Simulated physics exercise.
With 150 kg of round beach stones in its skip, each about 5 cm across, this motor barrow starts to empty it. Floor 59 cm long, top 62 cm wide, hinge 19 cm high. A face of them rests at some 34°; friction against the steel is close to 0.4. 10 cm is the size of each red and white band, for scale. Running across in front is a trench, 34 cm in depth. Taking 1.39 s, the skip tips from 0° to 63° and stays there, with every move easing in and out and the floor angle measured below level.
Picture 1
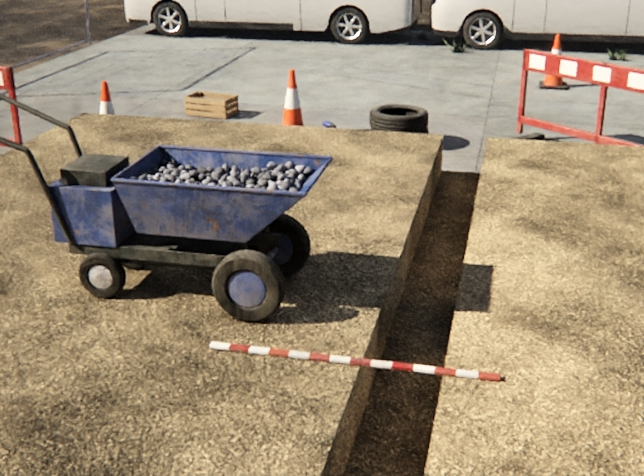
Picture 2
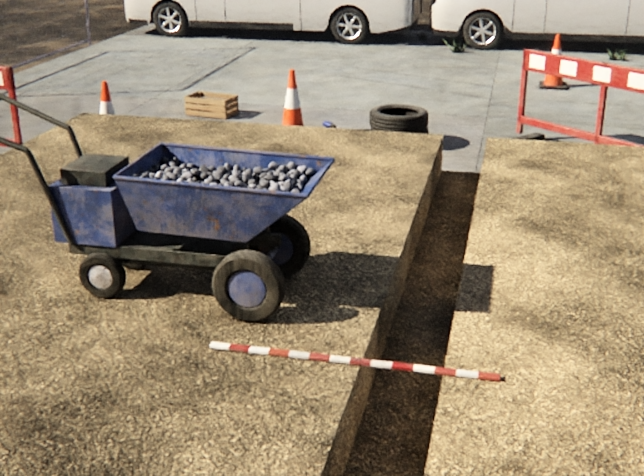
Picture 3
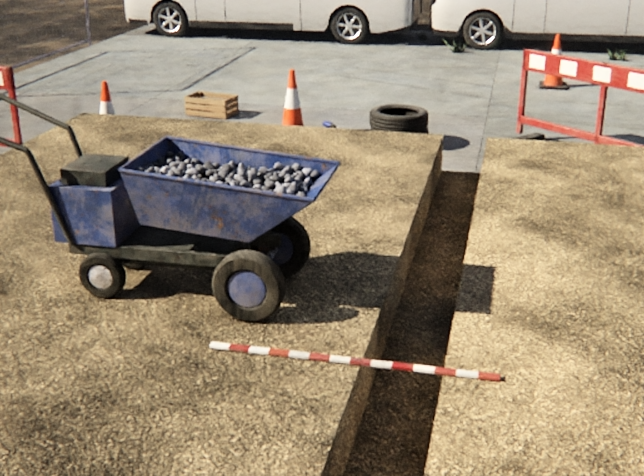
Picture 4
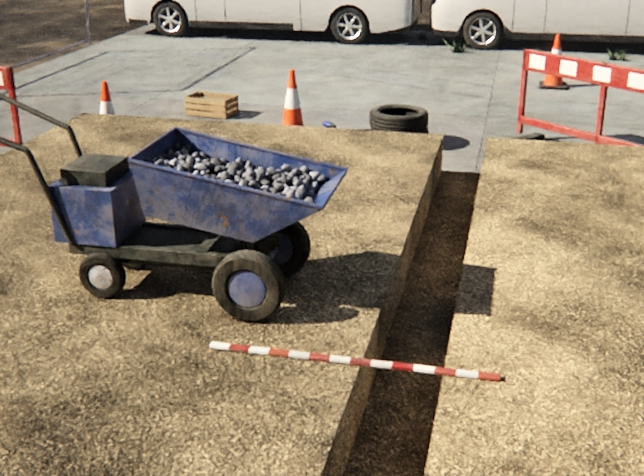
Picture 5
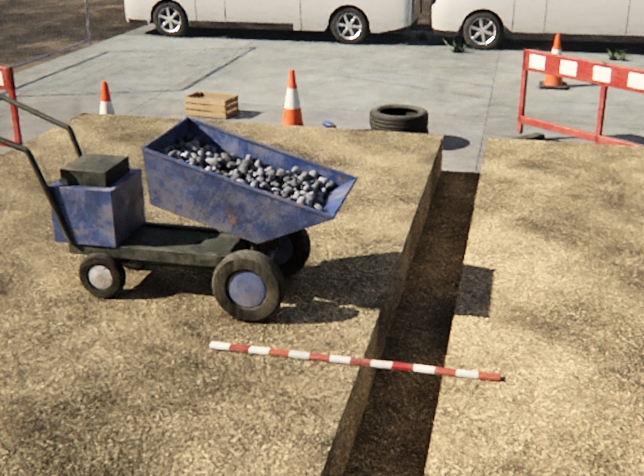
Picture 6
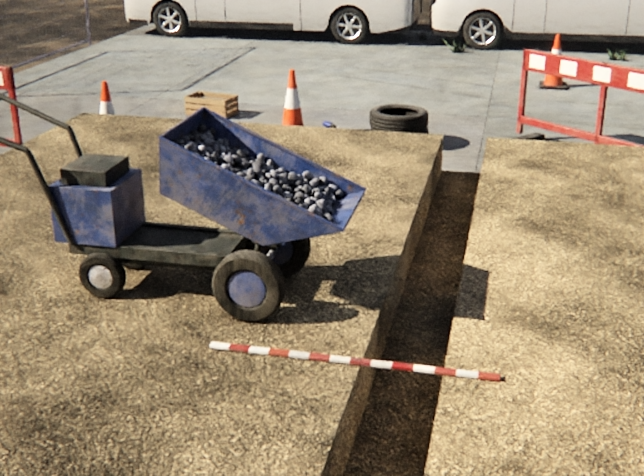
On a sandy work site beside a grey paved area, seen from slightly above by a camera that stays still, a narrow dark trench runs away from the viewer. A blue motor barrow full of grey rounded stones stands at left, behind a red-and-white pole lying across the trench, with orange cones, a crate, a tyre and white vans beyond. The skip tilts gradually towards the right, its back rising, while the wheels stay put.
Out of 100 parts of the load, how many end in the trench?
Some 99 out of 100.
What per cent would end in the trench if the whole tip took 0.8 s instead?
Then about 95 per cent.
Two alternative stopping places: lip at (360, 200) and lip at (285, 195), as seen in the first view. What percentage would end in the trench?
Roughly 40 in a hundred, then 95 in a hundred.
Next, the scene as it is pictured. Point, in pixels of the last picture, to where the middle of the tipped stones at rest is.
Centre estimate: Around (420, 353).
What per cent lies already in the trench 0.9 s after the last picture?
About 45 per cent by then.
Then, 0.5 s after the last picture the floor is at 53°, 100 % in the skip; the foremost stones are at (370, 266).
Then, 0.9 s after the last picture the floor is at 63°, 55 % in the skip, 44 % in the trench; the foremost stones are at (449, 338).
Then, 1.3 s after the last picture the floor is at 63°, 18 % in the skip, 82 % in the trench, 1 % past the trench; the foremost stones are at (479, 310).
Then, 3.2 s after the last picture the floor is at 63°, 0 % in the skip, 99 % in the trench, 1 % past the trench; the foremost stones are at (512, 313).
